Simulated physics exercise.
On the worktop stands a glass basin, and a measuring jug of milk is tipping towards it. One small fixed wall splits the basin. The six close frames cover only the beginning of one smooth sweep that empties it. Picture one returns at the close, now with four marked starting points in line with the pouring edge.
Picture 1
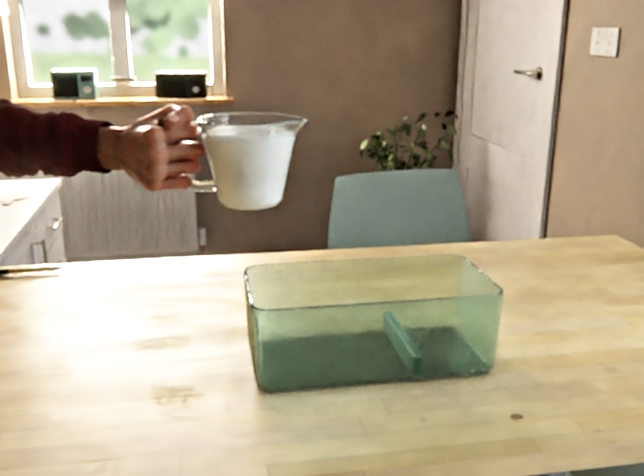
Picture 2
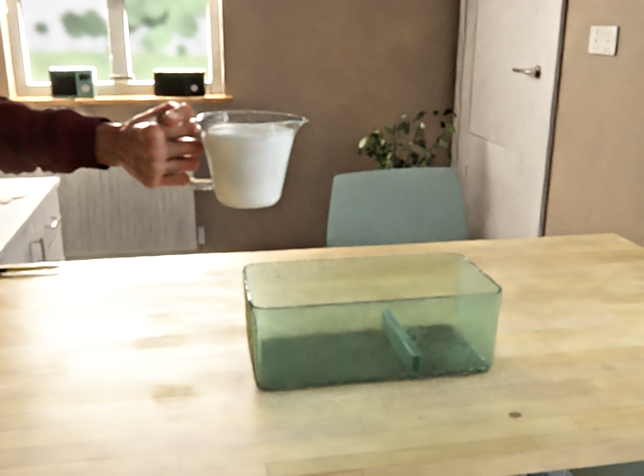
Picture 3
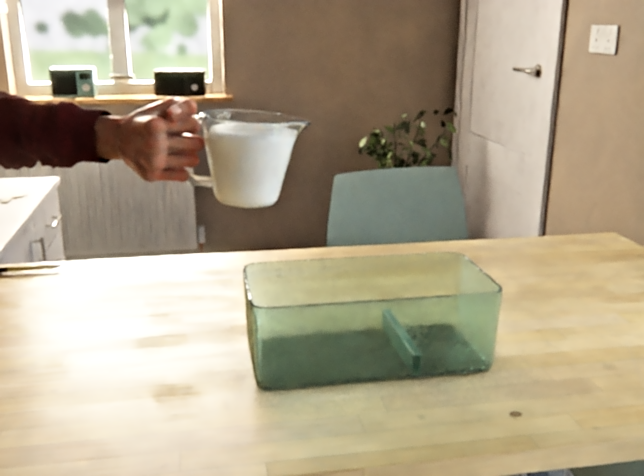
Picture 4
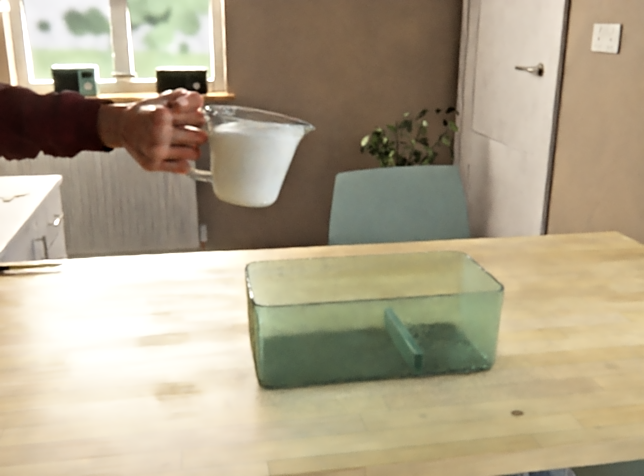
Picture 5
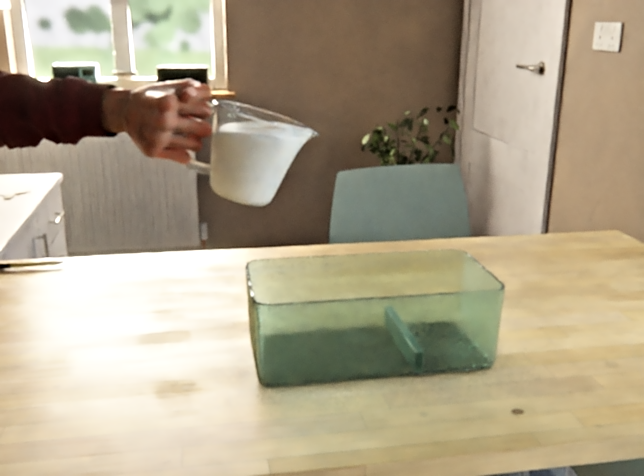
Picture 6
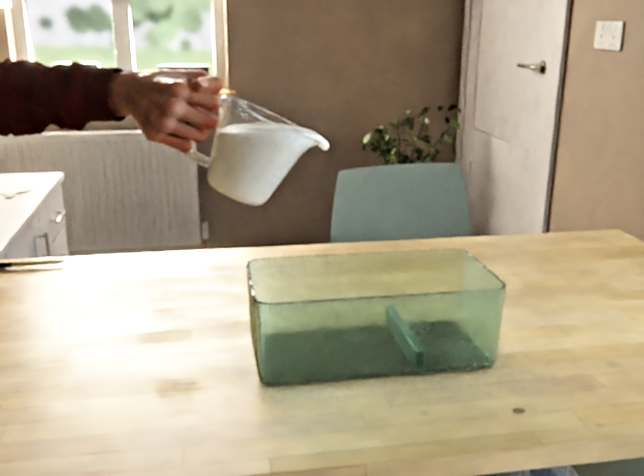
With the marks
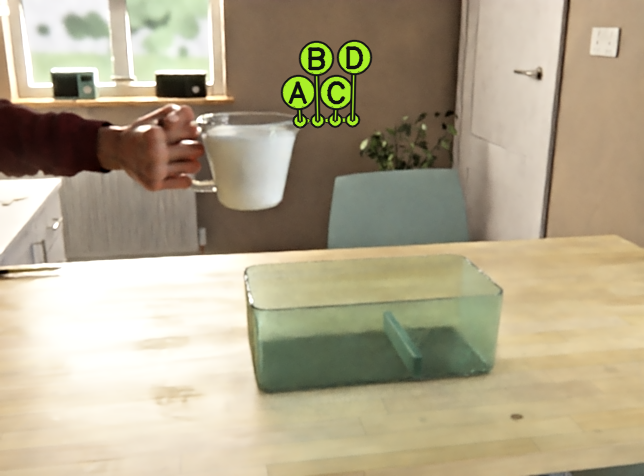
A hand holds a jug of milk above a glass basin and gradually tilts it rightward.
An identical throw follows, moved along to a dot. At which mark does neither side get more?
The best spot is D.
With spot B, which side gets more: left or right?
The left one.
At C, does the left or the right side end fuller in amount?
The left one.
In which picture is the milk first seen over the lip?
In picture 6.
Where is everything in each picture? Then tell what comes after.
Upright, lip at (307, 120); basin from (256, 389) to (493, 369); top of the wall at (401, 332); nothing has left yet.
Upright, lip at (307, 120); nothing has left yet.
Tipped about 4°, lip at (309, 123); nothing has left yet.
Tipped about 10°, lip at (314, 127); nothing has left yet.
Tipped about 17°, lip at (318, 133); nothing has left yet.
Tipped about 25°, lip at (321, 143); milk is over the lip, down to (321, 143).
On the marked copy, A at (300, 120); B at (317, 120); C at (335, 120); D at (352, 119).
For spot A, about 86 % ends left of the wall and 12 % right of it.
For spot B, about 89 % ends left of the wall and 8 % right of it; 3 % is lost outside.
For spot C, about 78 % ends left of the wall and 20 % right of it.
For spot D, about 49 % ends left of the wall and 49 % right of it.
